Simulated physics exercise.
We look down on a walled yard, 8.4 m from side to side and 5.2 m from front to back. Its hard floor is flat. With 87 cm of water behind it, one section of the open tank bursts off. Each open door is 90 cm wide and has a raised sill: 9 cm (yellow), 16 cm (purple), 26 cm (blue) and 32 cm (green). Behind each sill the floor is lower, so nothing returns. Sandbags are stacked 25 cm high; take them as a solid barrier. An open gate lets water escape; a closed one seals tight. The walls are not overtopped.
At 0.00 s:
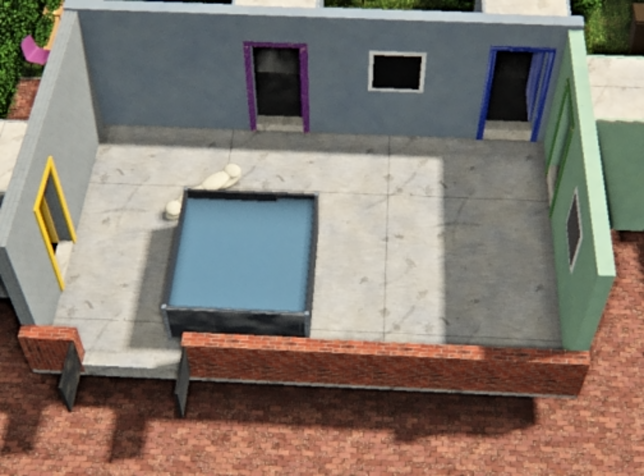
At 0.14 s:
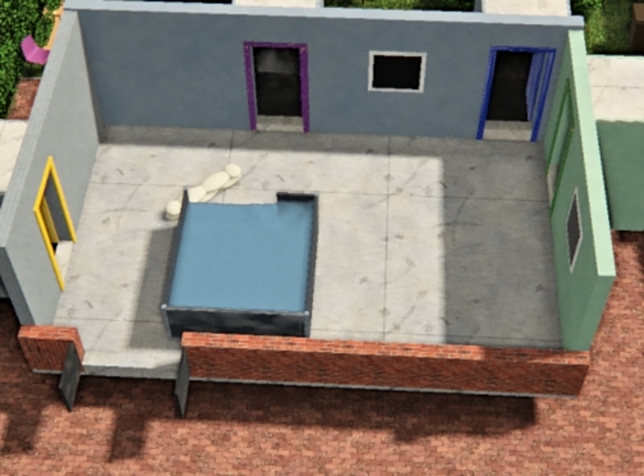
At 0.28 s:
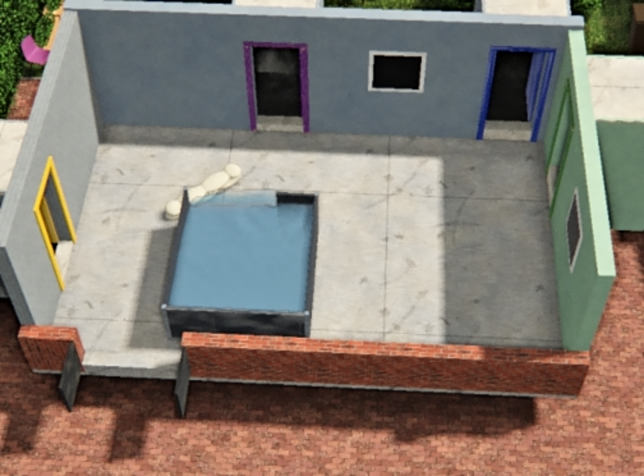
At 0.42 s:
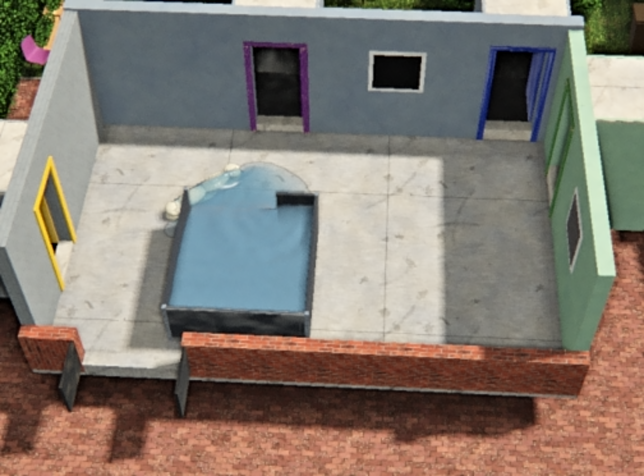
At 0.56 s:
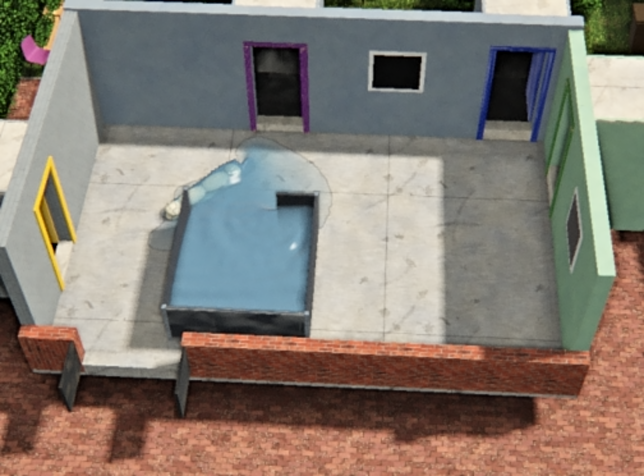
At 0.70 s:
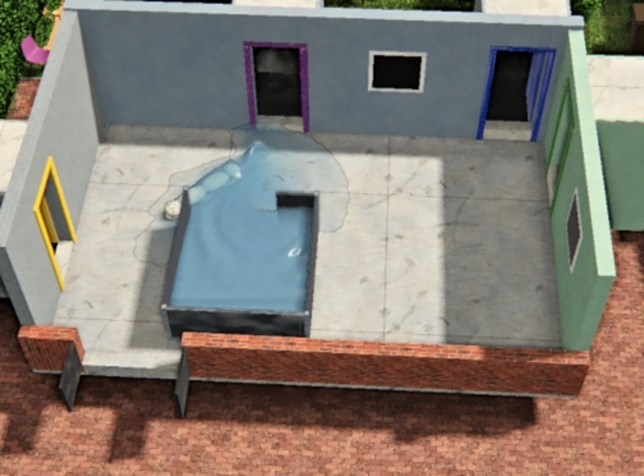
A blue-filled open tank stood in a grey-walled yard until part of its far side gave way, and water poured out past the pale sandbags, spreading across the floor toward the purple-framed door.
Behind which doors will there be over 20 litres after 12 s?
Door by door: At the yellow door it does not reach the limit; at the purple door it goes over the limit; at the blue door it does not reach the limit; at the green door it keeps below the limit.
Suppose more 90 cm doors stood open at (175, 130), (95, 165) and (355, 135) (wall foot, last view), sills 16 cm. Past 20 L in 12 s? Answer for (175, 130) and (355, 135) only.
In turn: Over, past it.
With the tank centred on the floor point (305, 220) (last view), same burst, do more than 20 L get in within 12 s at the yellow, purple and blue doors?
Against that limit: Yellow not over, purple past it, blue below.
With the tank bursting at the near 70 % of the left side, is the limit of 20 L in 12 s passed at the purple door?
Against that limit: Purple under.
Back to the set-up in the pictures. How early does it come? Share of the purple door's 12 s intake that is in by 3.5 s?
About 90 per cent.
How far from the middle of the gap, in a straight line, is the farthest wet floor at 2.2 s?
About 5.4 m.
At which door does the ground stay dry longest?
It is the green one.
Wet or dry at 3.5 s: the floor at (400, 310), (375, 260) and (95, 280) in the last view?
In turn: Still dry, not reached, flooded.
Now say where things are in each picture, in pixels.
In the first frame, still water, 87 cm deep, in the open tank at (244, 252).
In the second frame, the front is at a hidden place, 0.9 m from the gap on the open tank's far side; 0.4 m2 of floor is under water; 87 cm left at the back of the open tank.
In the third frame, water pours out on the open tank's far side and has run 1.1 m, to a hidden place; typically 20 cm deep outside, 87 cm at the open tank's back.
In the fourth frame, water pours out on the open tank's far side and has run 1.6 m, to (274, 167); typically 15 cm deep outside, 87 cm at the open tank's back.
In the fifth frame, water pours out on the open tank's far side and has run 2.1 m, to (264, 141); typically 9 cm deep outside, 82 cm at the open tank's back.
In the sixth frame, water pours out on the open tank's far side and has run 2.6 m, to (300, 133); typically 7 cm deep outside, 74 cm at the open tank's back.
After 1.4 s water covers 30 % of the floor and is deepest (59 cm) near (202, 211); yellow door not reached, purple door 40 cm at the sill, 169 L in, blue door not reached, green door not reached.
After 2.2 s water covers 45 % of the floor and is deepest (49 cm) near (202, 211); yellow door 2 cm at the sill, 0 L in, purple door 42 cm at the sill, 355 L in, blue door 3 cm at the sill, 0 L in, green door not reached.
After 3.5 s water covers 65 % of the floor and is deepest (32 cm) near (202, 211); yellow door 10 cm at the sill, 0 L in, purple door 27 cm at the sill, 520 L in, blue door 10 cm at the sill, 0 L in, green door 25 cm at the sill, 0 L in.
After 7.0 s water covers 90 % of the floor and is deepest (20 cm) near (555, 365); yellow door 7 cm at the sill, 1 L in, purple door 15 cm at the sill, 585 L in, blue door 17 cm at the sill, 1 L in, green door 16 cm at the sill, 0 L in.
After 12.0 s water covers 95 % of the floor and is deepest (14 cm) near (376, 366); yellow door 8 cm at the sill, 1 L in, purple door 10 cm at the sill, 586 L in, blue door 11 cm at the sill, 1 L in, green door 10 cm at the sill, 0 L in.
